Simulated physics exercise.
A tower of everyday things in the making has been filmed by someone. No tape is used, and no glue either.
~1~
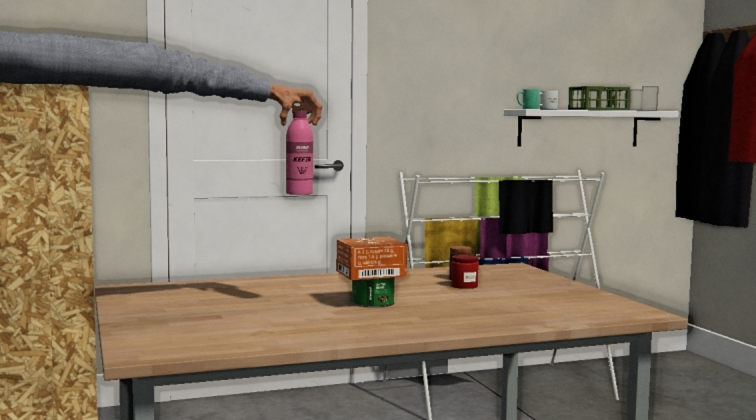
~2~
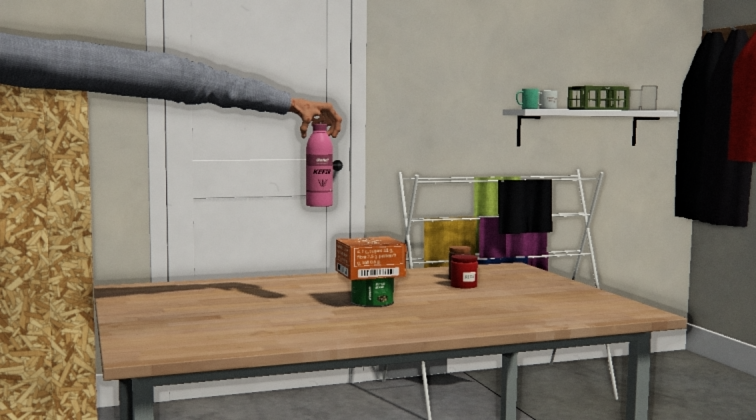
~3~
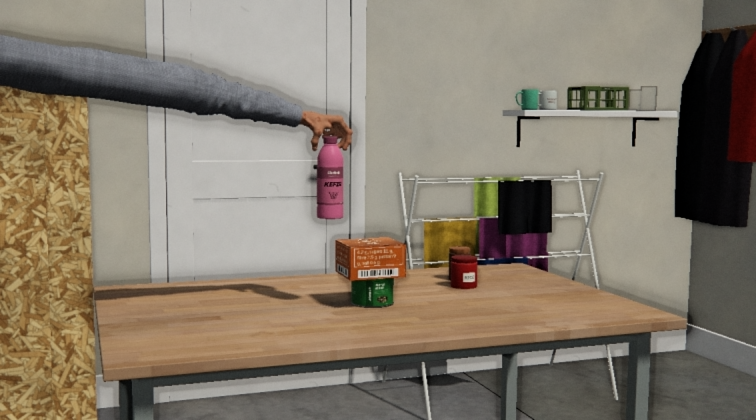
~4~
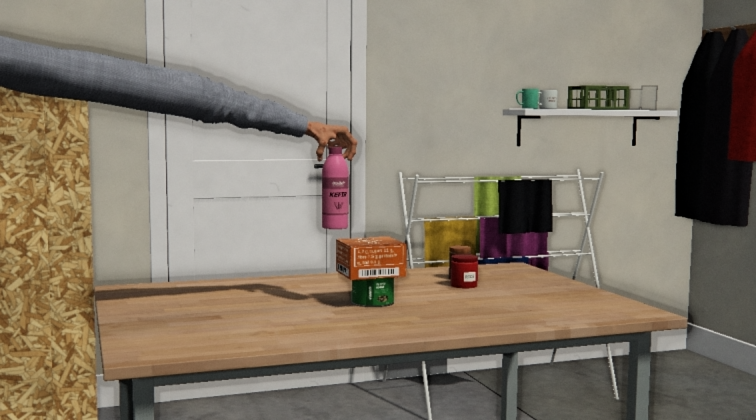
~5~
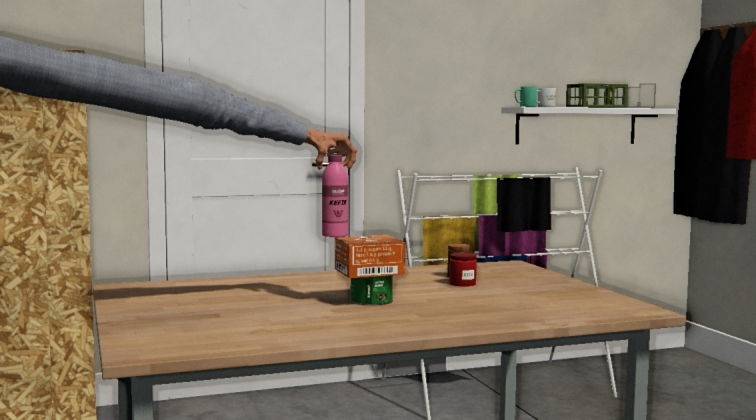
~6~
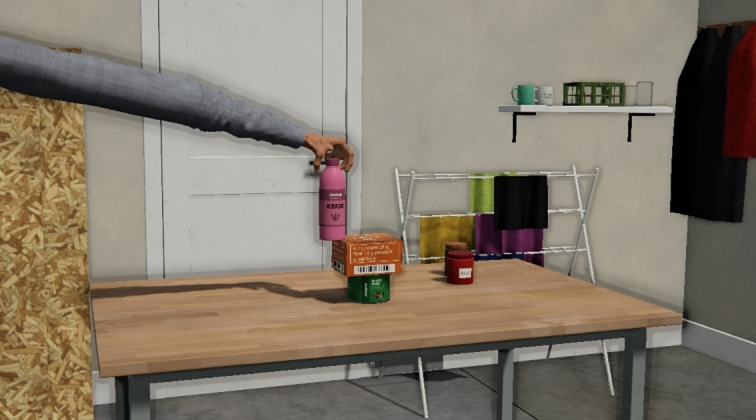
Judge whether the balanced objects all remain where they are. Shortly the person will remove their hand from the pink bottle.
The objects do not all remain in place.
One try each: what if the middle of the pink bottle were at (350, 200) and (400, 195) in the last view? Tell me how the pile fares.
Case 1: Stable. Case 2: Collapse.
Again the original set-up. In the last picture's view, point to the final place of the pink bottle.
It ends up close to (276, 294).
Then, 0.40 s on from there, pink bottle now fallen.
Then, 0.50 s on from there, things are still on the move.
In the end, fallen, pink bottle; the other 4 unmoved. At the end, from the last picture's camera, pink bottle near (276, 293). The pile gives way.
